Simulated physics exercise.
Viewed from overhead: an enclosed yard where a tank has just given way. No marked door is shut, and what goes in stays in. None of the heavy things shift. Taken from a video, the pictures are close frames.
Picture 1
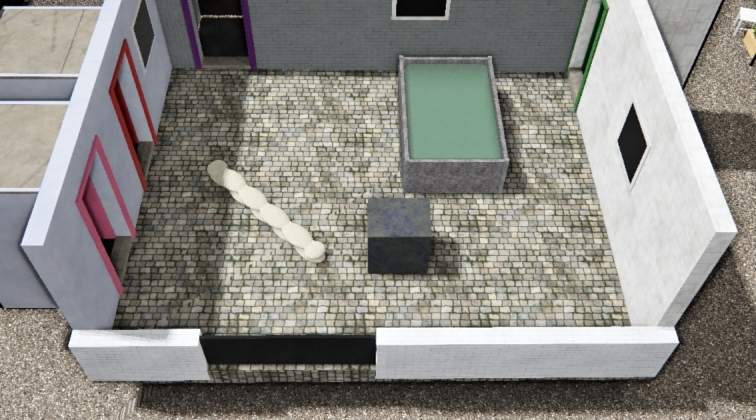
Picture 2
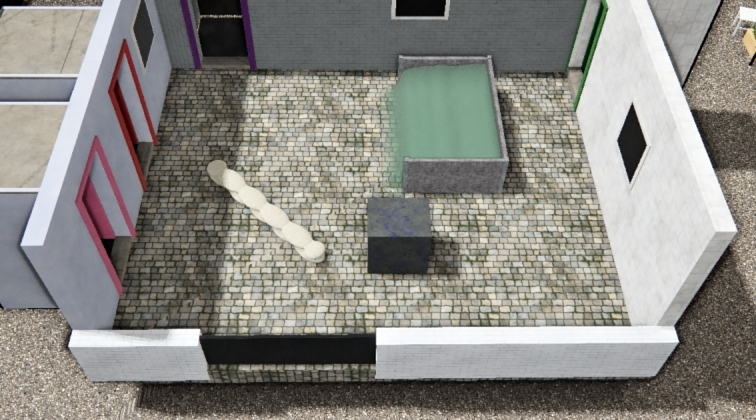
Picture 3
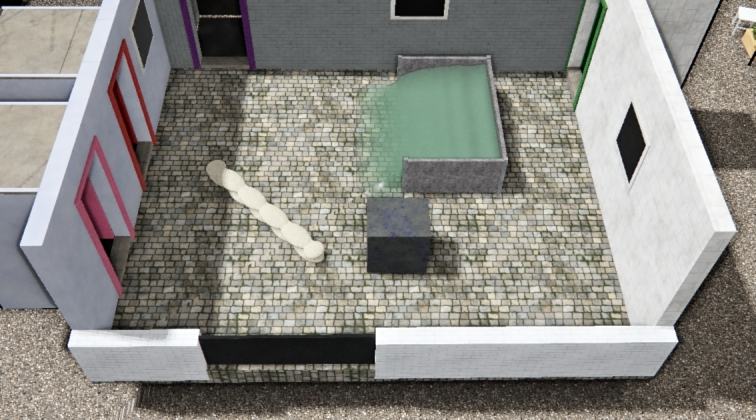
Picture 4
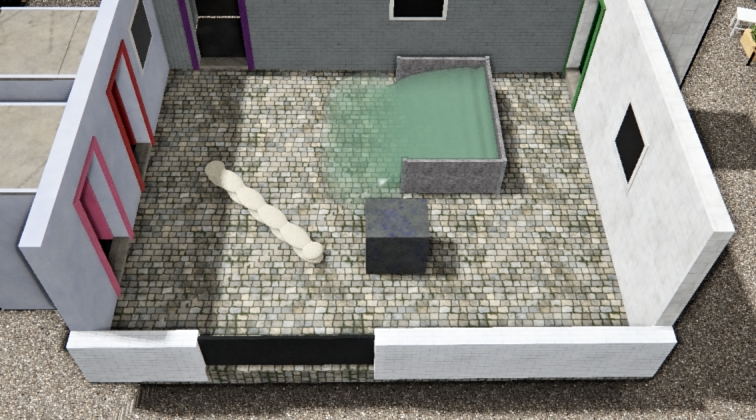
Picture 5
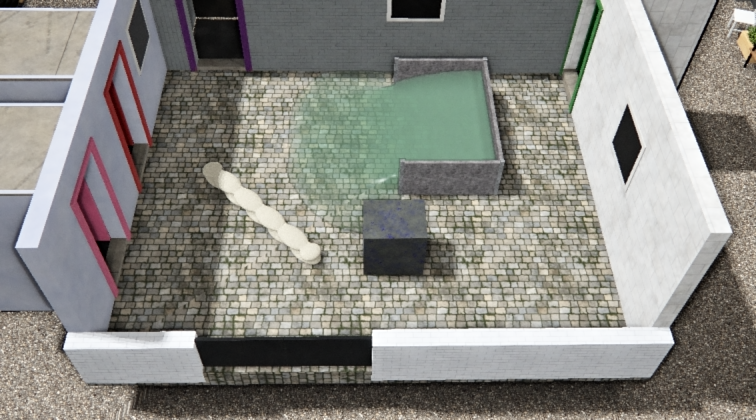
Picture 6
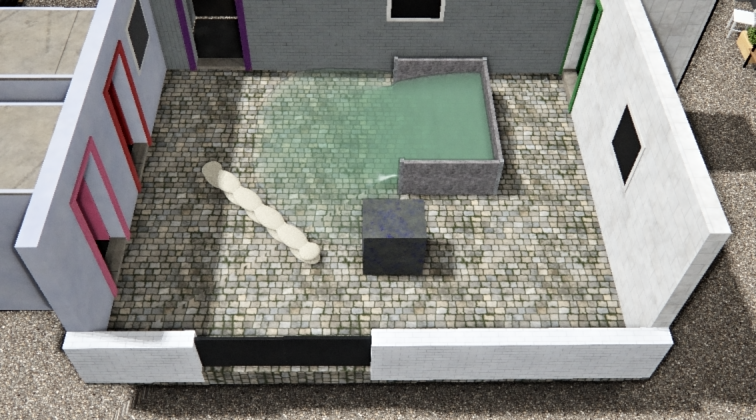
A walled yard paved with cobblestones is seen from high above, the view drifting very slightly. A grey-walled tank of green water stands near the back wall, with a dark block below it, a pale twisted bar to the left, and pink, red, purple and green doorways around. The tank's left side opens, and water pours out leftward, spreading in a thin, widening sheet across the stones.
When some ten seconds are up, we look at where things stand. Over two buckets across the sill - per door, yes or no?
Purple door yes, red door yes, green door no, pink door no.
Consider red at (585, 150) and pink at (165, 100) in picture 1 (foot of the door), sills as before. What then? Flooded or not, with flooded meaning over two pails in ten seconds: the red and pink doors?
As I see it, the red door stays within the limit and the pink door tops the limit.
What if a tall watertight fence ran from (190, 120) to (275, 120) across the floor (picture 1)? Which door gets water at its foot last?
Final one: The green door.
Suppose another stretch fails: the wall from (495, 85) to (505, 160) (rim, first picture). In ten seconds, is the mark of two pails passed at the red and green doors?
In brief, the red one stops short; the green one goes past the mark.
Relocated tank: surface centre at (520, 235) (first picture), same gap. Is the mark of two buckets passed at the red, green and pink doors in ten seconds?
Red door stays within it; green door stays within it; pink door exceeds it.
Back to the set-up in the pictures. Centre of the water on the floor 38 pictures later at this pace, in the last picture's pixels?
My guess is about (308, 173).
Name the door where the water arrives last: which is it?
Result: The green door.
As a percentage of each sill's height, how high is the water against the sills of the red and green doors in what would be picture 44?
Approx. 90 % then 0 %.
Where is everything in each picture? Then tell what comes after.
The water tank at (451, 110) is whole and still, in the first frame.
The front is at (396, 88), out from the gap at (404, 127), in the second frame.
The front is at (378, 83), out from the gap at (403, 129), in the third frame.
Water pours out at (402, 131) and has run to (354, 77), in the fourth frame.
The front is at (333, 71), out from the gap at (399, 133), in the fifth frame.
The front is at (268, 102), out from the gap at (399, 133), in the sixth frame.
A moment on, water covers 35 % of the floor; the purple door wet at the sill, nothing in, the red door under two buckets in, the green door not reached, the pink door not reached.
Next, water covers 40 % of the floor; the purple door under two buckets in, the red door over two buckets in, the green door not reached, the pink door not reached.
Then, water covers 50 % of the floor; the purple door far over two buckets in, the red door far over two buckets in, the green door not reached, the pink door wet at the sill, nothing in.
Later, water covers 70 % of the floor; the purple door far over two buckets in, the red door far over two buckets in, the green door not reached, the pink door wet at the sill, nothing in.
In the end, water covers 95 % of the floor; the purple door far over two buckets in, the red door far over two buckets in, the green door wet at the sill, nothing in, the pink door wet at the sill, nothing in.
